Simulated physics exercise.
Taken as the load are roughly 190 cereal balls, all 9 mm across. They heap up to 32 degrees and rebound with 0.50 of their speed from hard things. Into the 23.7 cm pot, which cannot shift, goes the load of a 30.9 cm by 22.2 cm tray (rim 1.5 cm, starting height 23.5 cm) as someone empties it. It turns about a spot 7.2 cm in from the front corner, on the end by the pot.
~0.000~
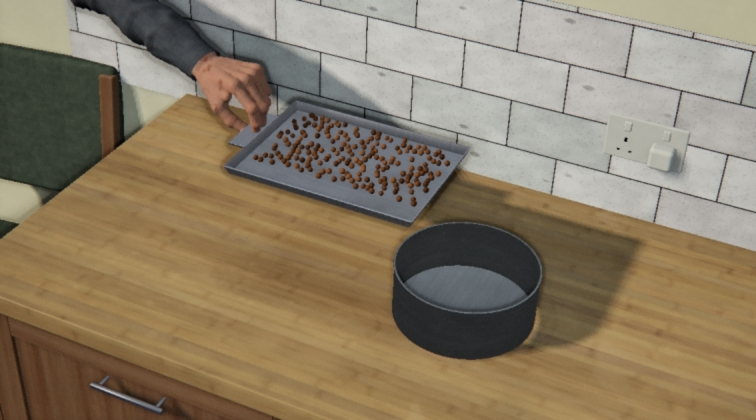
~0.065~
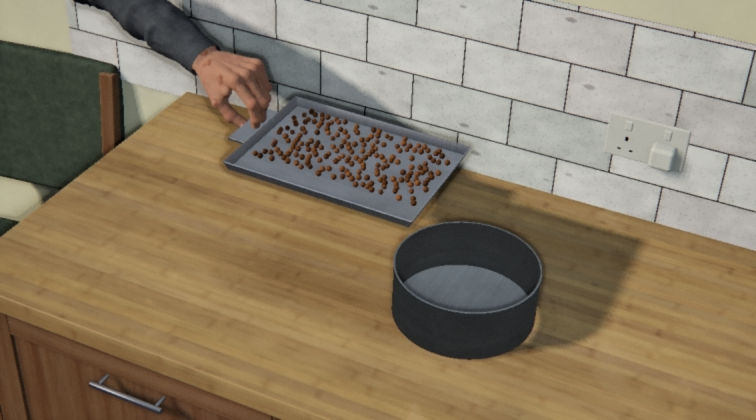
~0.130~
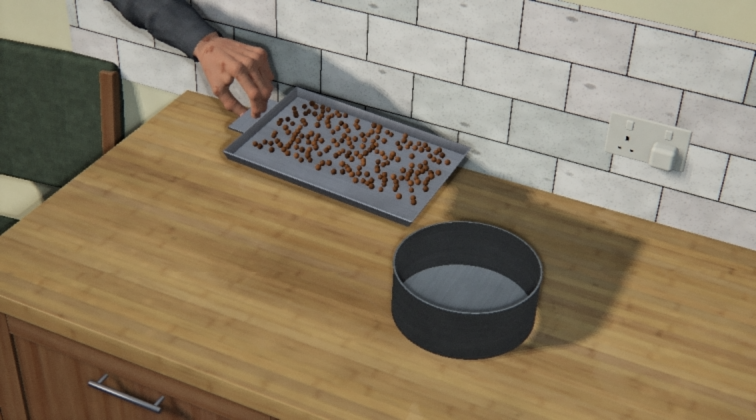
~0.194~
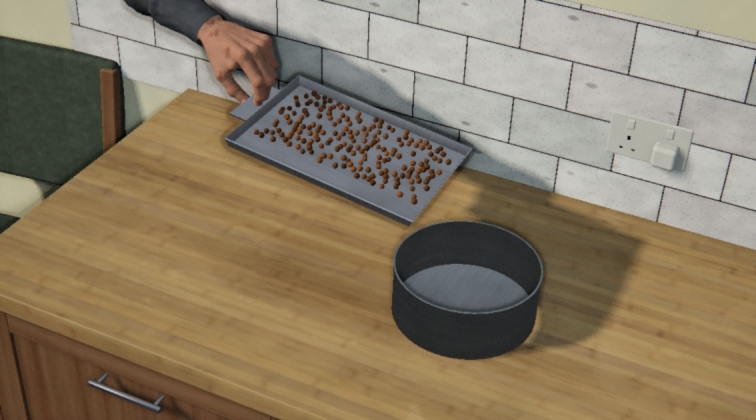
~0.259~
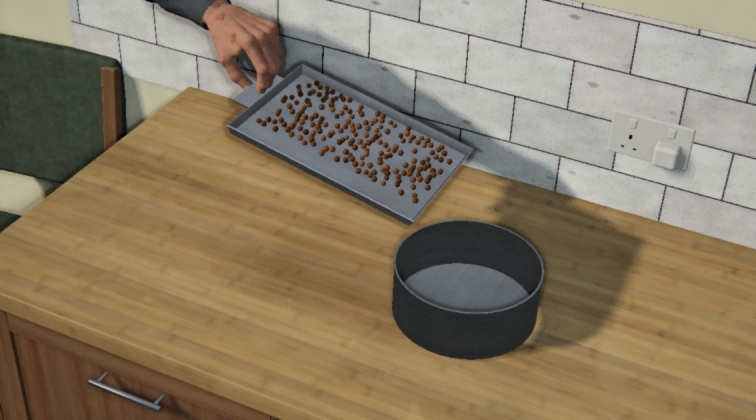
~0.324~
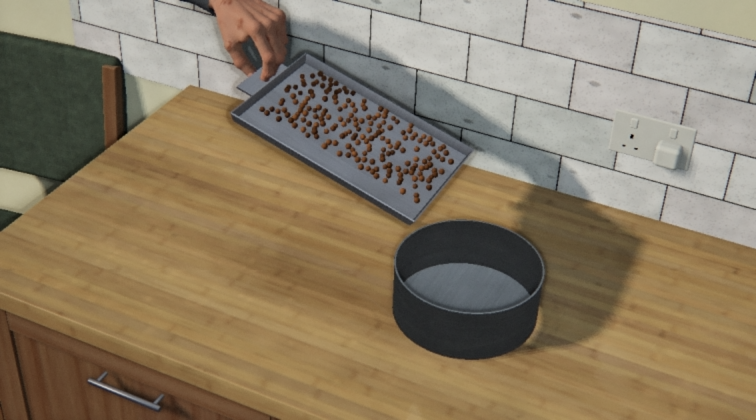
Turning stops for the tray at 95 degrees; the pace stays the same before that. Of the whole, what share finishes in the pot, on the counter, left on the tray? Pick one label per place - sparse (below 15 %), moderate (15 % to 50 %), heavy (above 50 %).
Pot: Heavy; counter: Sparse; tray: Sparse.
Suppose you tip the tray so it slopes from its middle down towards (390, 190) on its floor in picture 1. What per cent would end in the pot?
Around 60 percent of them.
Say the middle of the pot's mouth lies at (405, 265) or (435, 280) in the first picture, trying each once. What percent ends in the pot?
55 % and 60 %.
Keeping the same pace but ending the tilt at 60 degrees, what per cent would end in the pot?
Result: Close to 15 %.
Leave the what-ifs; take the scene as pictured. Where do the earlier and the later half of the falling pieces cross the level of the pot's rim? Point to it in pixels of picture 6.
It passes about (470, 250) first and (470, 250) afterwards.
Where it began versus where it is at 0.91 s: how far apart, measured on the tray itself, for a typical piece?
Around 13 centimetres.
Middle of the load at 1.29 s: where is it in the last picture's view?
At that moment the load's centre is around (448, 169).
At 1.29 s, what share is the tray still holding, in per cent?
Estimate: Near 80 in a hundred.
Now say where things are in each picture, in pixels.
In the first picture, tray tilt 0 degrees, front corners at (229, 165) and (410, 219); middle of the pieces at (352, 154); pot at (468, 265).
In the second picture, tray tilt 1 degrees, front corners at (228, 161) and (409, 219); middle of the pieces at (352, 152).
In the third picture, tray tilt 4 degrees, front corners at (228, 151) and (410, 218), lowest corner right back; middle of the pieces at (352, 147).
In the fourth picture, tray tilt 9 degrees, front corners at (230, 138) and (411, 218), lowest corner right back; middle of the pieces at (354, 141).
In the fifth picture, tray tilt 13 degrees, front corners at (232, 125) and (412, 218), lowest corner right back; middle of the pieces at (356, 135).
In the sixth picture, tray tilt 17 degrees, front corners at (236, 113) and (413, 218), lowest corner right back; middle of the pieces at (358, 129); pot at (469, 264). Its pace works out near 65 degrees a second.
After 0.91 s, tilt 54 degrees; the tray holds 95 %, the pot 0 %.
Then, at 1.29 s, tilt 78 degrees; the tray holds 80 %, the pot 15 %.
After 1.77 s, tilt 95 degrees; the tray holds 0 %, the pot 80 %.
In the end, at 2.5 s, pot 95 %, counter 5 %, tray 0 %.
